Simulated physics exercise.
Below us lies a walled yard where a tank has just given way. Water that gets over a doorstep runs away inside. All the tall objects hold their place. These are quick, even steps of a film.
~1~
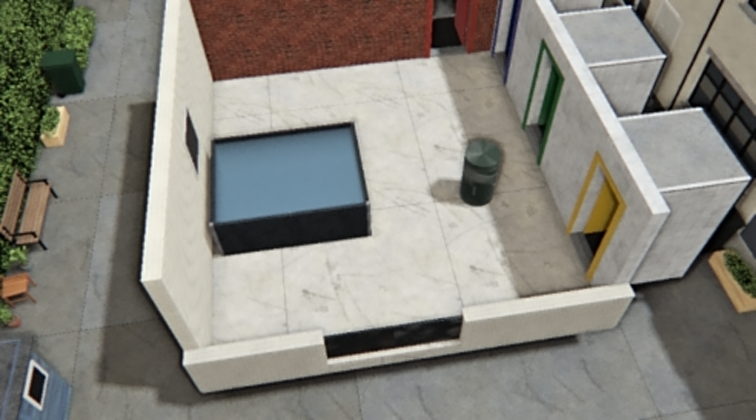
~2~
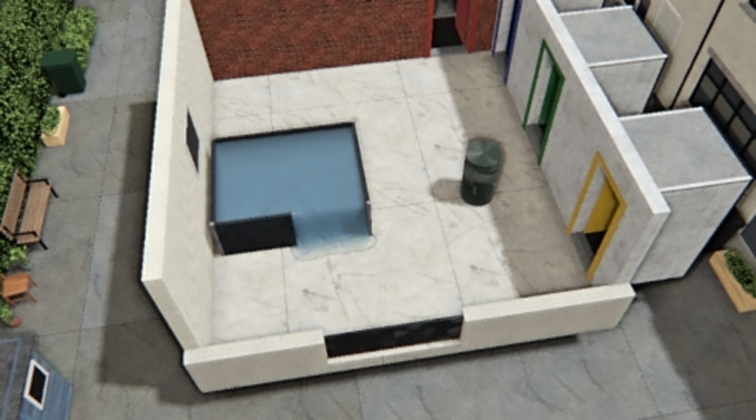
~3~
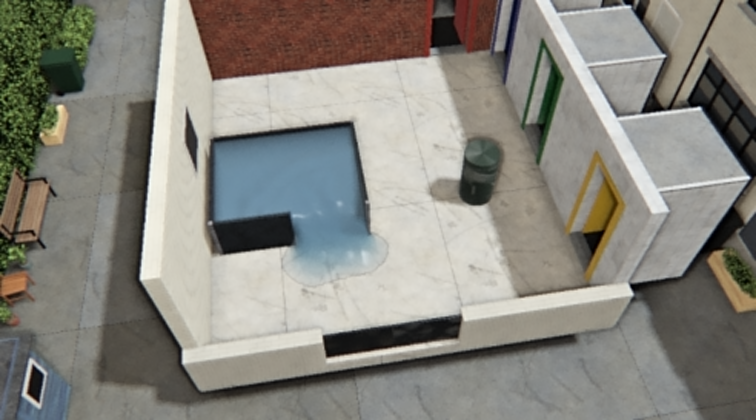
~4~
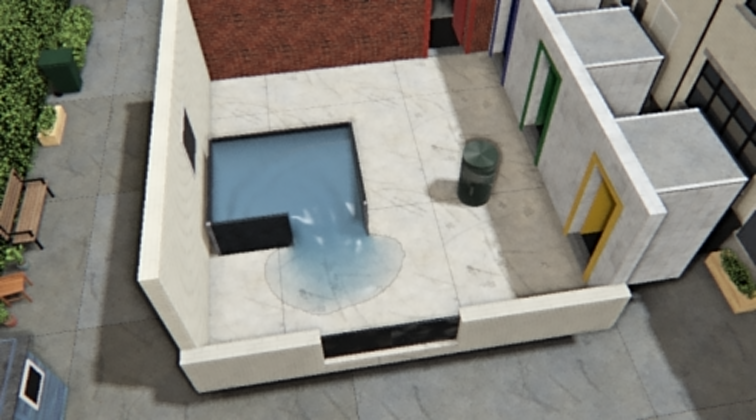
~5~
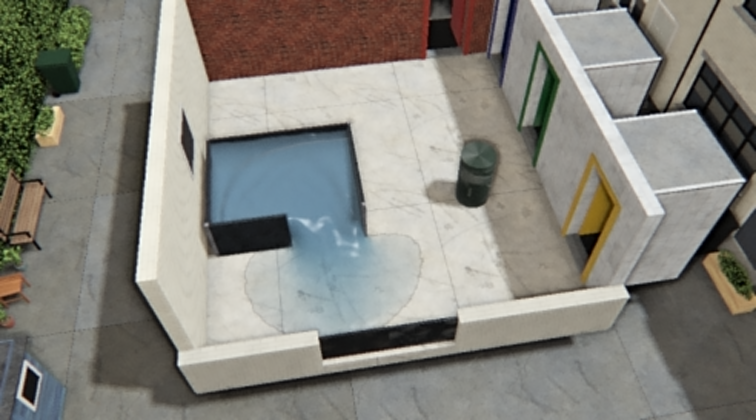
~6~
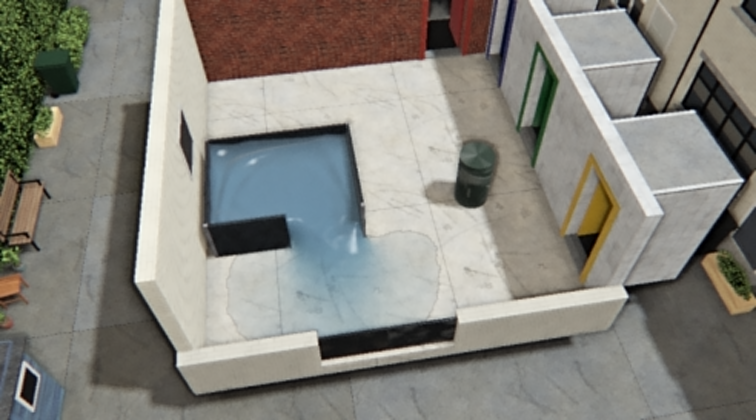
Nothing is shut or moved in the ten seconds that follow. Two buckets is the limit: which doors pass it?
In the end: The blue door admits no more than that; the red door lets in a lot; the green door admits no more than that; the yellow door lets in a lot.
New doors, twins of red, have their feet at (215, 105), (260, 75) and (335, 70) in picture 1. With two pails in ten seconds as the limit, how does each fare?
In turn: Takes less, holds, takes less.
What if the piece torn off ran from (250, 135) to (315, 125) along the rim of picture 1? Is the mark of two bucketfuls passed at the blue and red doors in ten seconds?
One by one: The blue door takes more; the red door takes more.
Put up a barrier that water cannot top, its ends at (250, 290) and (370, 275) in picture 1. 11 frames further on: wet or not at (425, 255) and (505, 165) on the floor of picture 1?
In that order: Flooded, free of water.
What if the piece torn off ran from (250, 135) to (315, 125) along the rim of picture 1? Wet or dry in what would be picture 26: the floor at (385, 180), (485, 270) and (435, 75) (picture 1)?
As listed: Dry, dry, wet.
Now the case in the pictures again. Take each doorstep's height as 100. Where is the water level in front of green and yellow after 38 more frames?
Near 50 and 310 in a hundred.
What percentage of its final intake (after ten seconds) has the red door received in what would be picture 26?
I make it 0 per cent.
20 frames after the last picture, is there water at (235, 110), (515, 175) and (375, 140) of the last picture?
As listed: Dry, under water, dry.
A moment on, water covers 20 % of the floor; the blue door not reached, the red door not reached, the green door not reached, the yellow door not reached.
Next, water covers 30 % of the floor; the blue door not reached, the red door not reached, the green door not reached, the yellow door under two buckets in.
Then, water covers 45 % of the floor; the blue door not reached, the red door not reached, the green door wet at the sill, nothing in, the yellow door far over two buckets in.
Later, water covers 75 % of the floor; the blue door wet at the sill, nothing in, the red door under two buckets in, the green door wet at the sill, nothing in, the yellow door far over two buckets in.
In the end, water covers 95 % of the floor; the blue door wet at the sill, nothing in, the red door far over two buckets in, the green door wet at the sill, nothing in, the yellow door far over two buckets in.
